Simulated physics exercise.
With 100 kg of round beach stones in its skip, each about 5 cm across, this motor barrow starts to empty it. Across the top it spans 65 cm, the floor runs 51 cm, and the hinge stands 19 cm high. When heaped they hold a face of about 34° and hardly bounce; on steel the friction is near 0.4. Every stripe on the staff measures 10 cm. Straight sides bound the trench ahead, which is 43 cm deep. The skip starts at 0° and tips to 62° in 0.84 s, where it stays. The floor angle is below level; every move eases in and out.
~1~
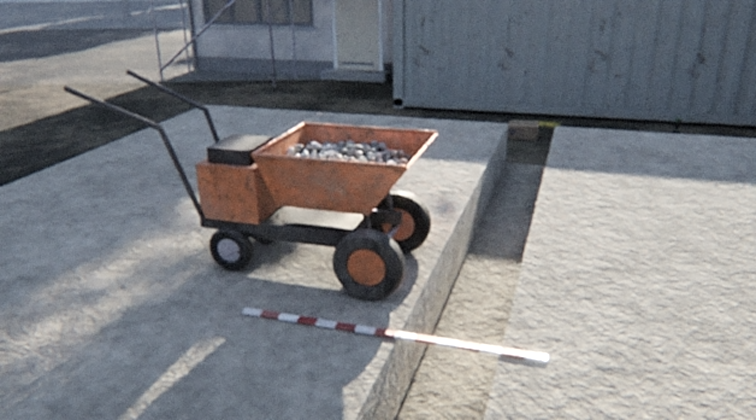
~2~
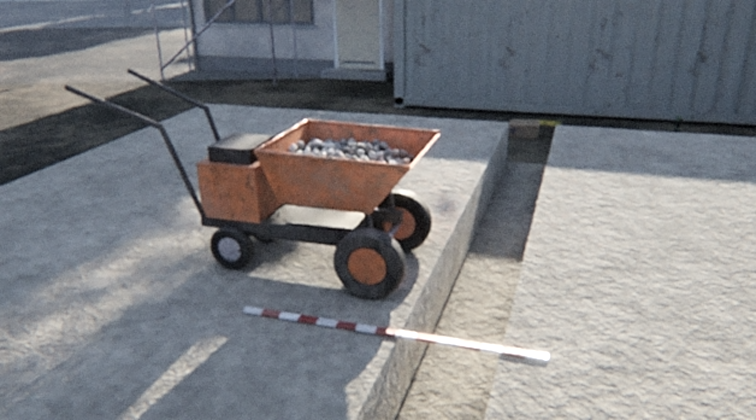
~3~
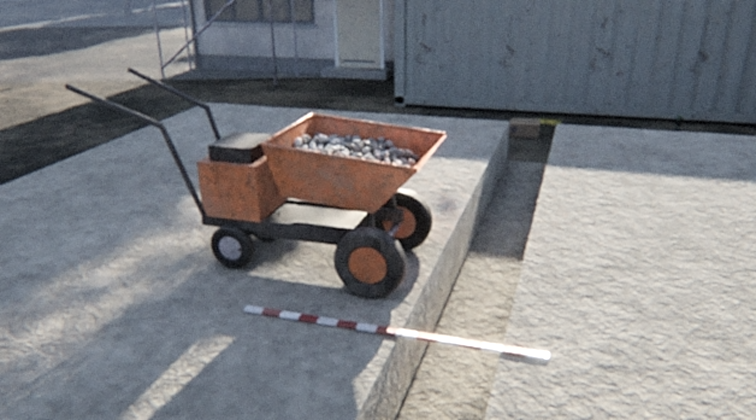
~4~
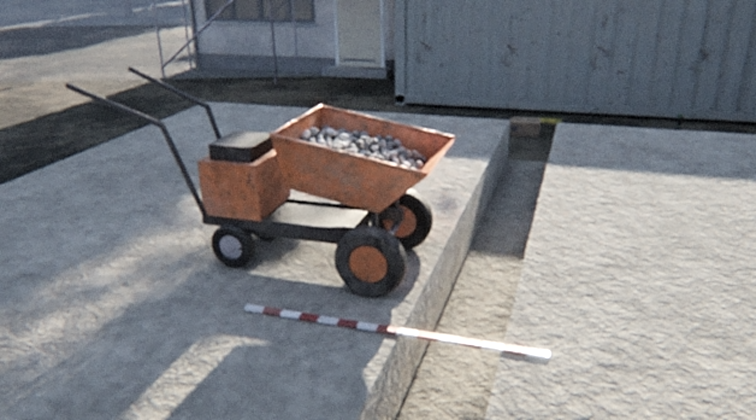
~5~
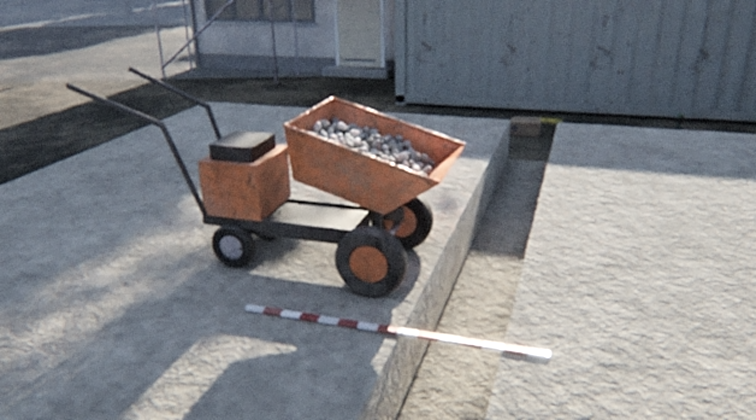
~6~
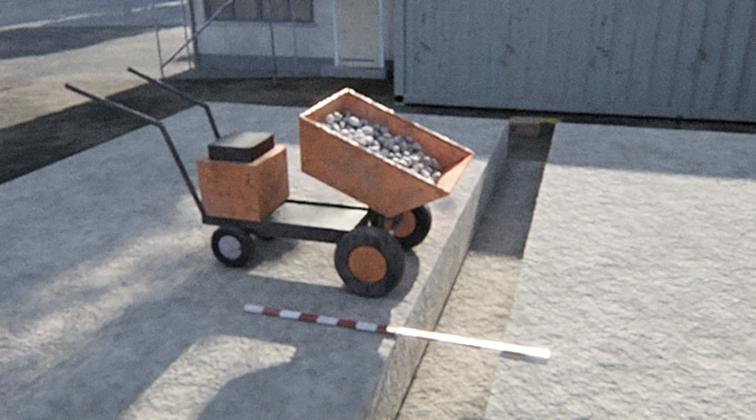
To begin with, an orange motor barrow loaded with grey stones stands on a concrete slab beside a trench, its skip level and a red-and-white staff lying in front. The skip then tilts gradually, its rear rising away from the engine box and its front lip lowering to the right, while the wheels stay still.
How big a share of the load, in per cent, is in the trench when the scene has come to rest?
A share of about 45 percent.
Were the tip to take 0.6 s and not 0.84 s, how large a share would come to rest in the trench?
Roughly 35% would finish there.
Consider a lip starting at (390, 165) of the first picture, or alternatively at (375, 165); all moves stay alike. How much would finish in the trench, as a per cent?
Around 60% for the first place and 75% for the second.
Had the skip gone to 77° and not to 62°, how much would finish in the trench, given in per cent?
Roughly 35 per cent would end in the trench.
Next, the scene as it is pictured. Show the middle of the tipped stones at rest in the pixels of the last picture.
Their middle ends up near (530, 286).
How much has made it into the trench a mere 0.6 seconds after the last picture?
About 5 per cent by then.
Then, 0.3 s after the last picture the floor is at 52°, 100 % in the skip; the foremost stones are at (467, 219).
Then, 0.6 s after the last picture the floor is at 62°, 80 % in the skip, 7 % in the trench, 13 % past the trench; the foremost stones are at (547, 281).
Then, 0.9 s after the last picture the floor is at 62°, 38 % in the skip, 9 % in the trench, 52 % past the trench; the foremost stones are at (656, 299).
Then, 2.9 s after the last picture the floor is at 62°, 0 % in the skip, 45 % in the trench, 55 % past the trench; the foremost stones are past the picture's edge.
